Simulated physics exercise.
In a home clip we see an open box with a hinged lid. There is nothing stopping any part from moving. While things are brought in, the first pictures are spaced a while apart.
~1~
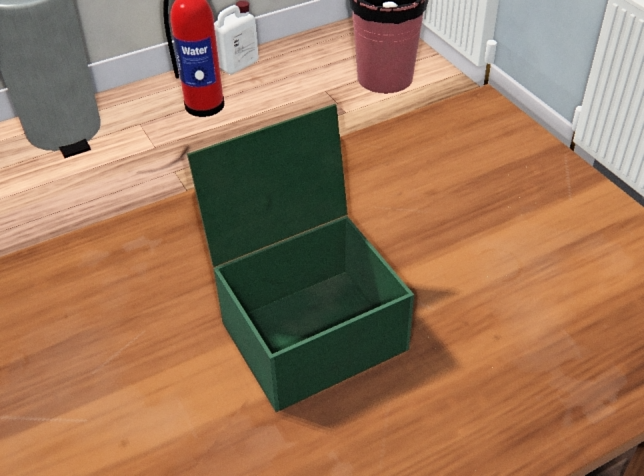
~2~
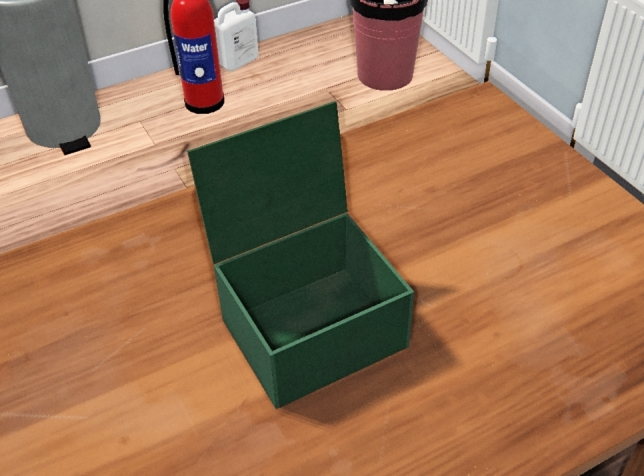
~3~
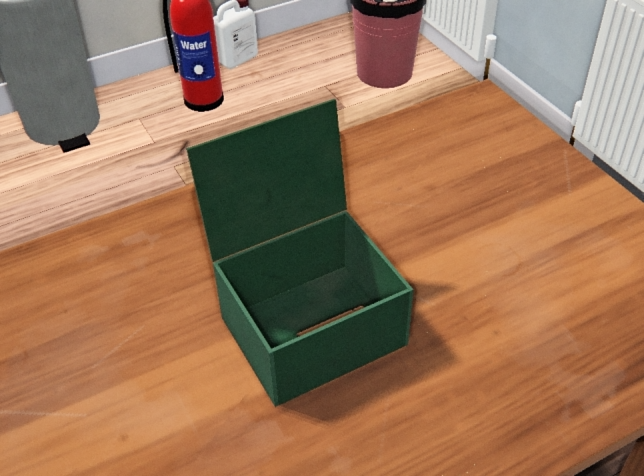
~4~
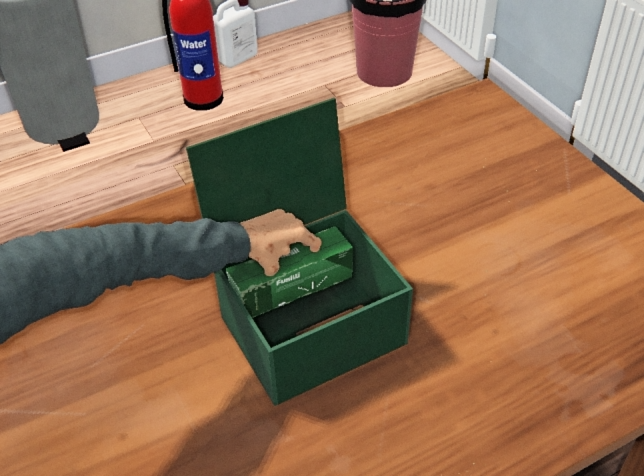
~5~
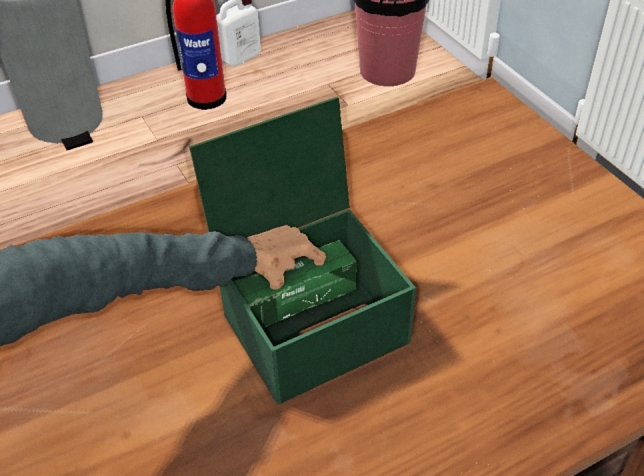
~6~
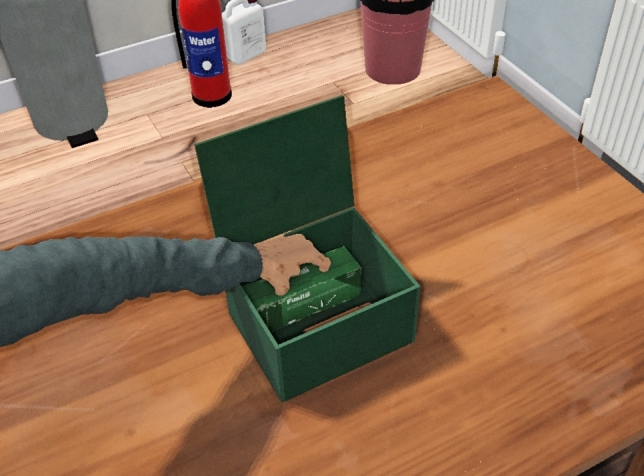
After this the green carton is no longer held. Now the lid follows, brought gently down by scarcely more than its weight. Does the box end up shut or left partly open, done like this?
It ends up shut.
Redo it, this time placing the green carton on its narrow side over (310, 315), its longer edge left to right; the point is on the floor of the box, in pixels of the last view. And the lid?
Well, in that case it fits down fine.
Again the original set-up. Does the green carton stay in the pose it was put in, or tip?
The green carton keeps its pose.
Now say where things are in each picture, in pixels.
In the first frame, the last thing is not in view yet.
In the second frame, the last thing is not in view yet.
In the third frame, the last thing is not in view yet.
The fourth frame shows on its way; green carton (291, 273).
The fifth frame shows on its way; green carton (296, 286).
The sixth frame shows put in, still held; green carton (301, 292).
Then, 1.20 s later than the last frame, lid starting down.
Then, 1.60 s later than the last frame, lid 58° above the rim.
Then, 1.80 s later than the last frame, lid 32° above the rim.
Then, 2.00 s later than the last frame, lid shut.
When it is over, lid shut; both as before. End places, in pixels of the last picture, green carton near (301, 292).
